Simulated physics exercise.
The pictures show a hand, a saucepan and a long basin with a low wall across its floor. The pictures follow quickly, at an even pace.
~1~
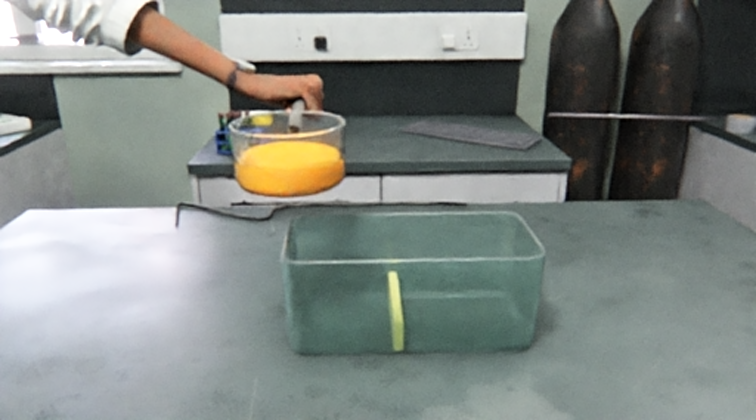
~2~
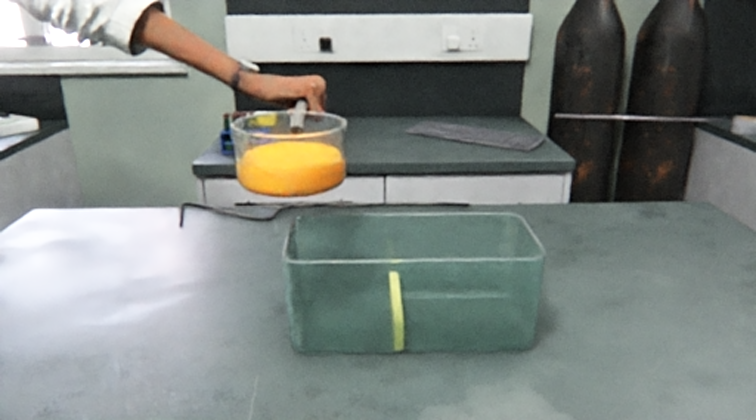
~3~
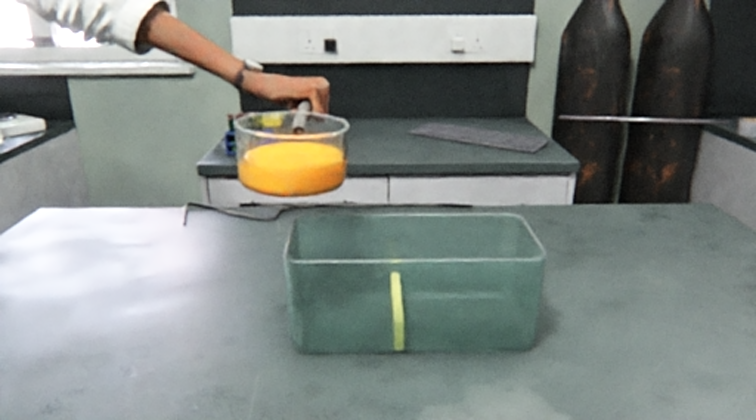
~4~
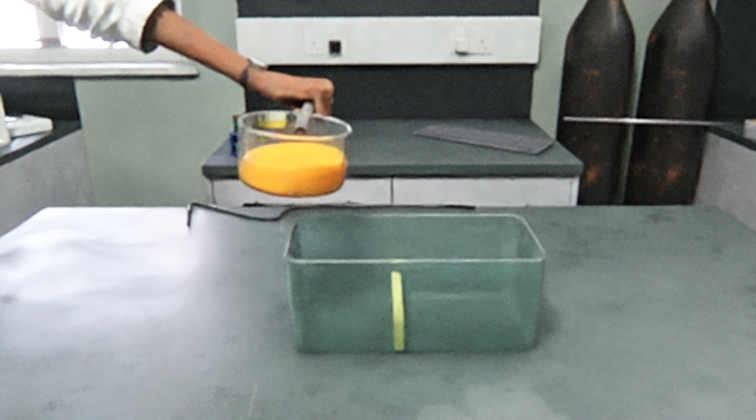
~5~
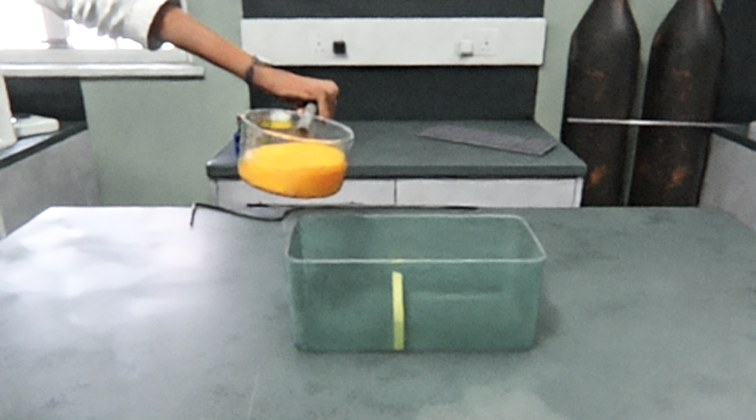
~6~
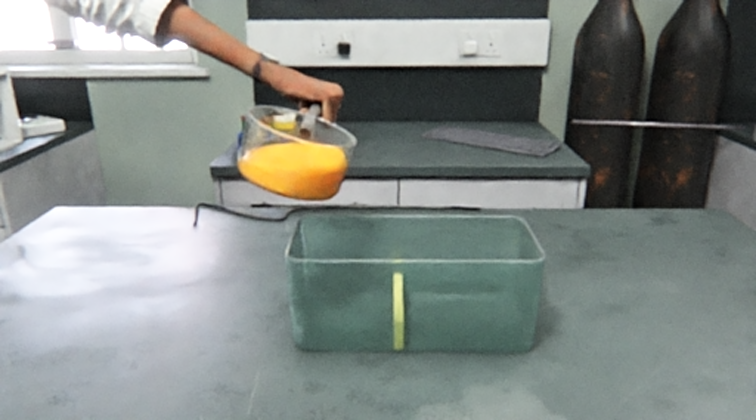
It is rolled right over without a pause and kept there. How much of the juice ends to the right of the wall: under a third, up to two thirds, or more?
The share right of the wall is less than a third.
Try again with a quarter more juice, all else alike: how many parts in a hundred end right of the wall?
Some 40 per cent.
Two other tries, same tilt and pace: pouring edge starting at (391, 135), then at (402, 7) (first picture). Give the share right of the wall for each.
First some 95, then 90 per cent.
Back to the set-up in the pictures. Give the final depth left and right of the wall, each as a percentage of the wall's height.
The left part 50 per cent, the right part 10.
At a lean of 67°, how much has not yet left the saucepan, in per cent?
Roughly 70 in a hundred.
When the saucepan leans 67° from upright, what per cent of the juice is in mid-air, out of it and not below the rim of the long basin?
Close to 20 per cent.
A moment on, the saucepan is tipped part way and 71 per cent is still to pour, 8 is left of the wall and 0 right of it.
Next, the saucepan is tipped on its side and 19 per cent is still to pour, 49 is left of the wall and 21 right of it.
Then the saucepan is tipped right over and 1 per cent is still to pour, 75 is left of the wall and 22 right of it.
Later the saucepan is tipped right over and 0 per cent is still to pour, 77 is left of the wall and 23 right of it.
In the end 77 per cent lies left of the wall, 23 right of it and 0 outside.
